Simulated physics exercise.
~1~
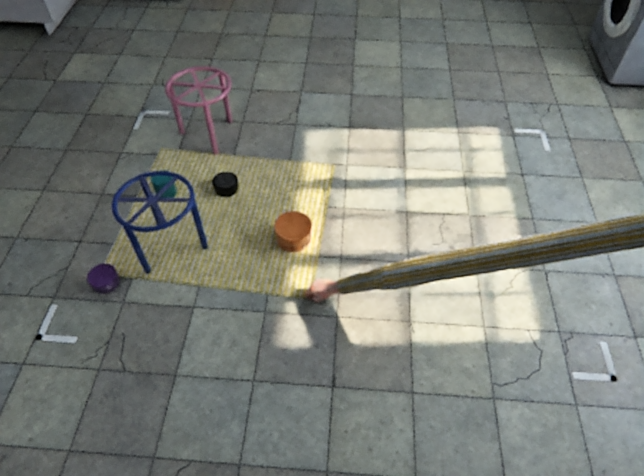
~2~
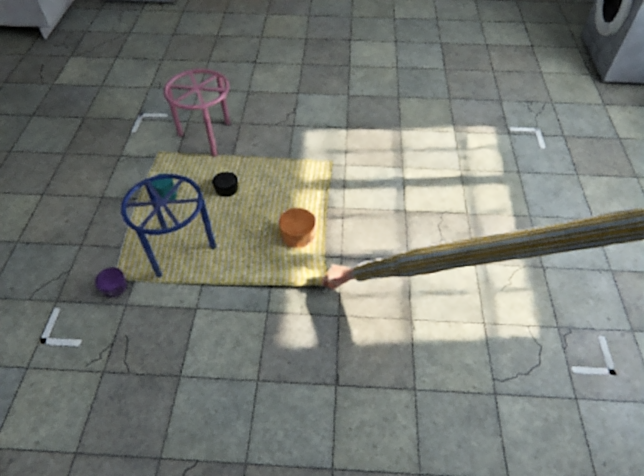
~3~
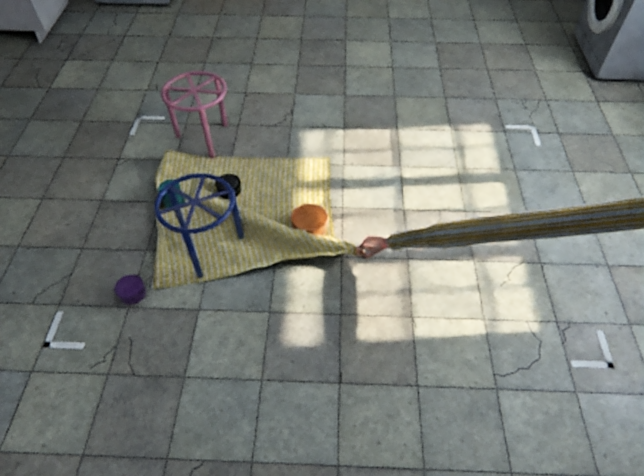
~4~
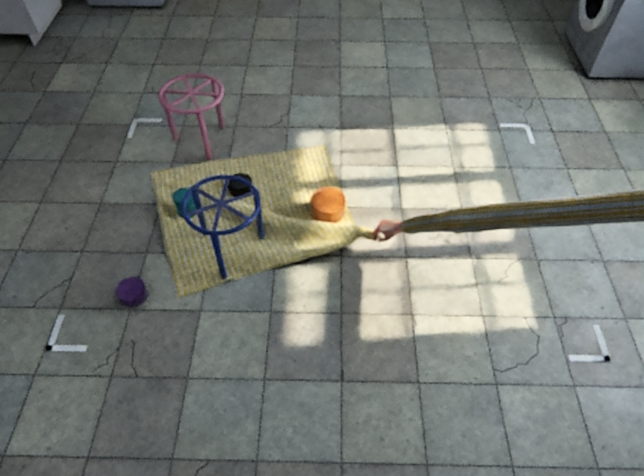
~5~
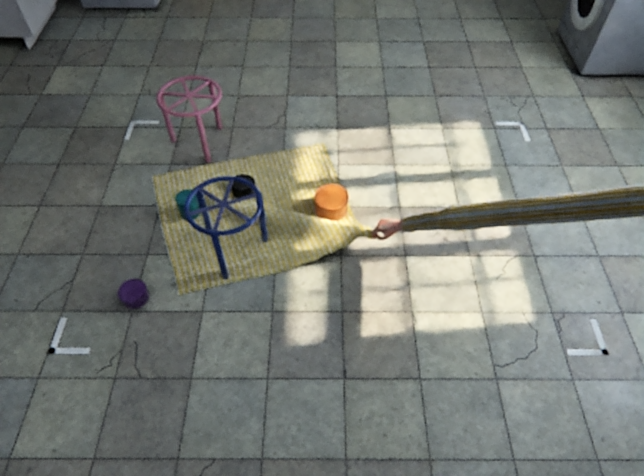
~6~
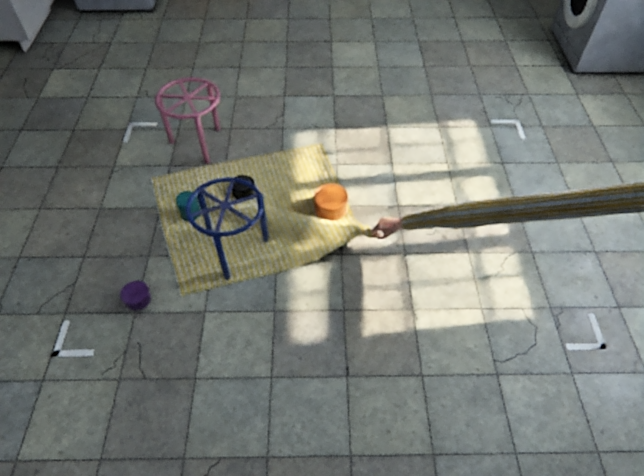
Yellow rug dragged rightward by a hand in a long striped sleeve, carrying stool and tubs, twisting askew, then lying still.
